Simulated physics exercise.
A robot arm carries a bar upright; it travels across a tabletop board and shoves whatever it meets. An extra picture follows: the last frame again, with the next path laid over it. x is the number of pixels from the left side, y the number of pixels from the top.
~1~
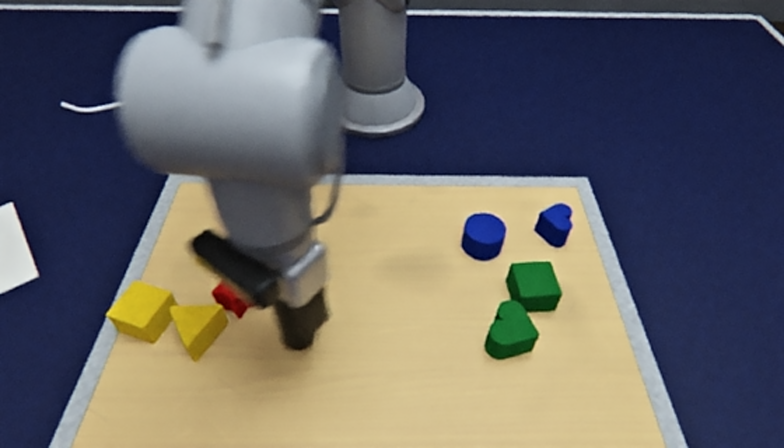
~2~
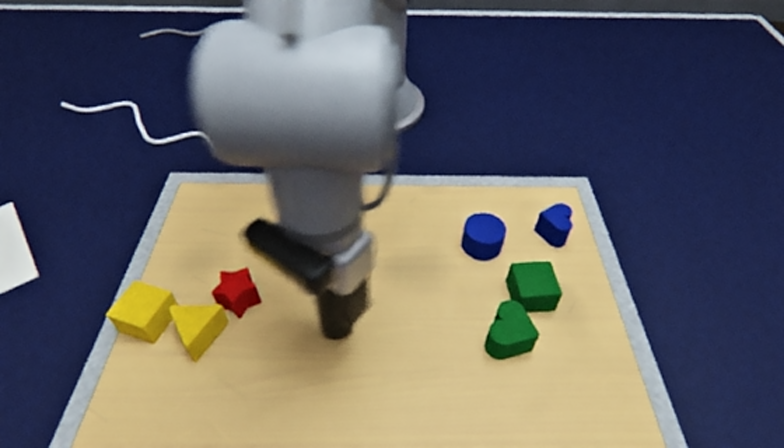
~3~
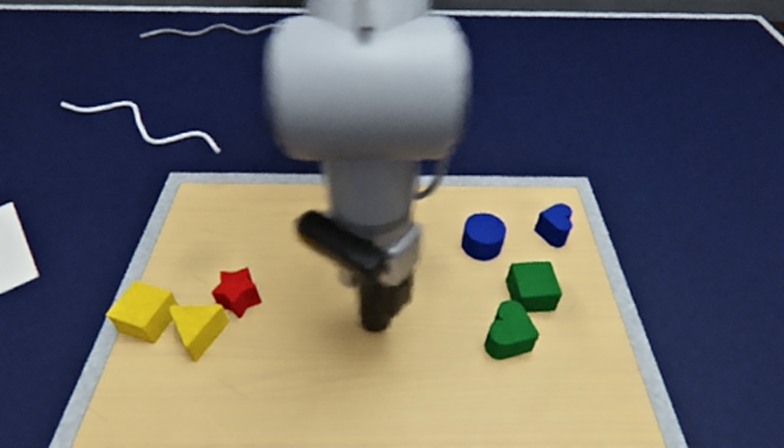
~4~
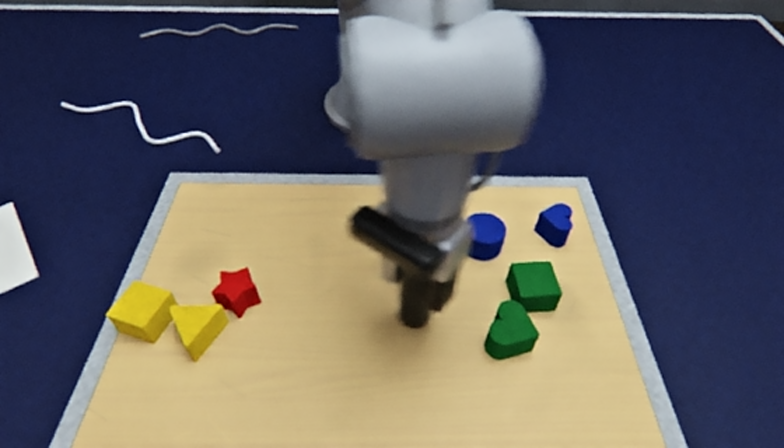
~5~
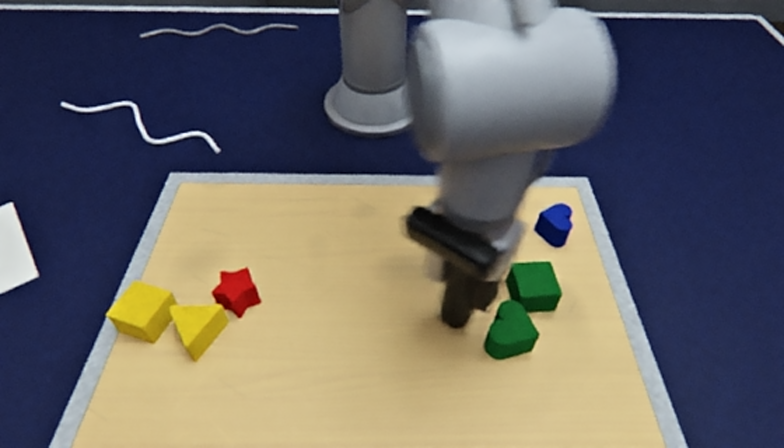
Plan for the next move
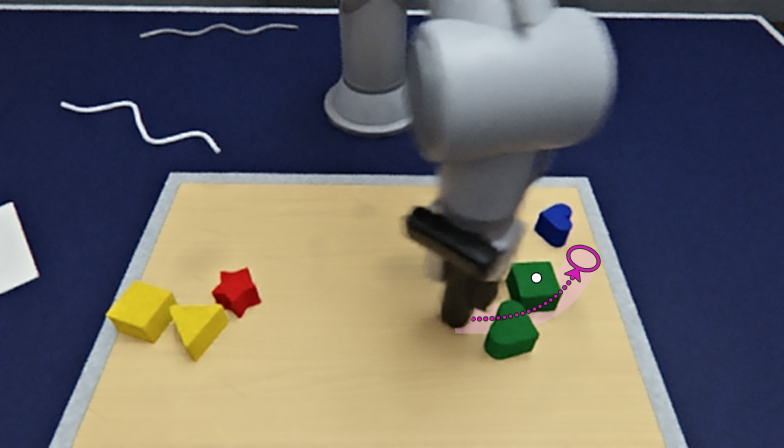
A grey robotic arm with a dark lower tip hangs over a pale wooden board on a dark blue surface, seen from above at an angle by a still camera. Yellow blocks and a red star sit at left, with blue and green pieces at right. The arm sweeps steadily rightward from near the star, uncovering it, then hides the blue cylinder beside the green pieces, while the blocks stay still.
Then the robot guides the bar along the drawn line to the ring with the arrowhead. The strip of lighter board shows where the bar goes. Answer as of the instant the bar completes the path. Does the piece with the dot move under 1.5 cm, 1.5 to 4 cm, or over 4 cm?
Over 4 cm.
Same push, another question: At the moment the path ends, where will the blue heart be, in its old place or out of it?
It will be nudged away from its spot.
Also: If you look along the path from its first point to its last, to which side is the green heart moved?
It shifts rightward.
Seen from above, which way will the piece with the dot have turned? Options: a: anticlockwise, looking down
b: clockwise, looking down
I choose a.
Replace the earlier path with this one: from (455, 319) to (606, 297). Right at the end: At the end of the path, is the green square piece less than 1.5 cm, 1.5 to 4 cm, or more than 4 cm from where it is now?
It slides well over 4 cm.
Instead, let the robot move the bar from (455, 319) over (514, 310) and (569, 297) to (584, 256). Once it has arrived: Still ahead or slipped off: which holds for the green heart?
It slips out to the side or back.
Drawn move, from (455, 319) by way of (513, 316) and (559, 293) to (583, 258); the dot is on the green square piece.
What follows on the original path. One third of the way, bar at (515, 311); green heart at (531, 329), turned 50° clockwise; green square piece at (543, 273), turned 15° anticlockwise.
Two thirds of the way, bar at (561, 289); green heart at (532, 329), turned 55° clockwise; green square piece at (562, 247), turned 85° anticlockwise.
At the end, bar at (586, 254); blue cylinder still; green heart at (532, 329), turned 55° clockwise; green square piece at (571, 216), turned 115° anticlockwise; blue heart at (547, 191), turned 35° anticlockwise.
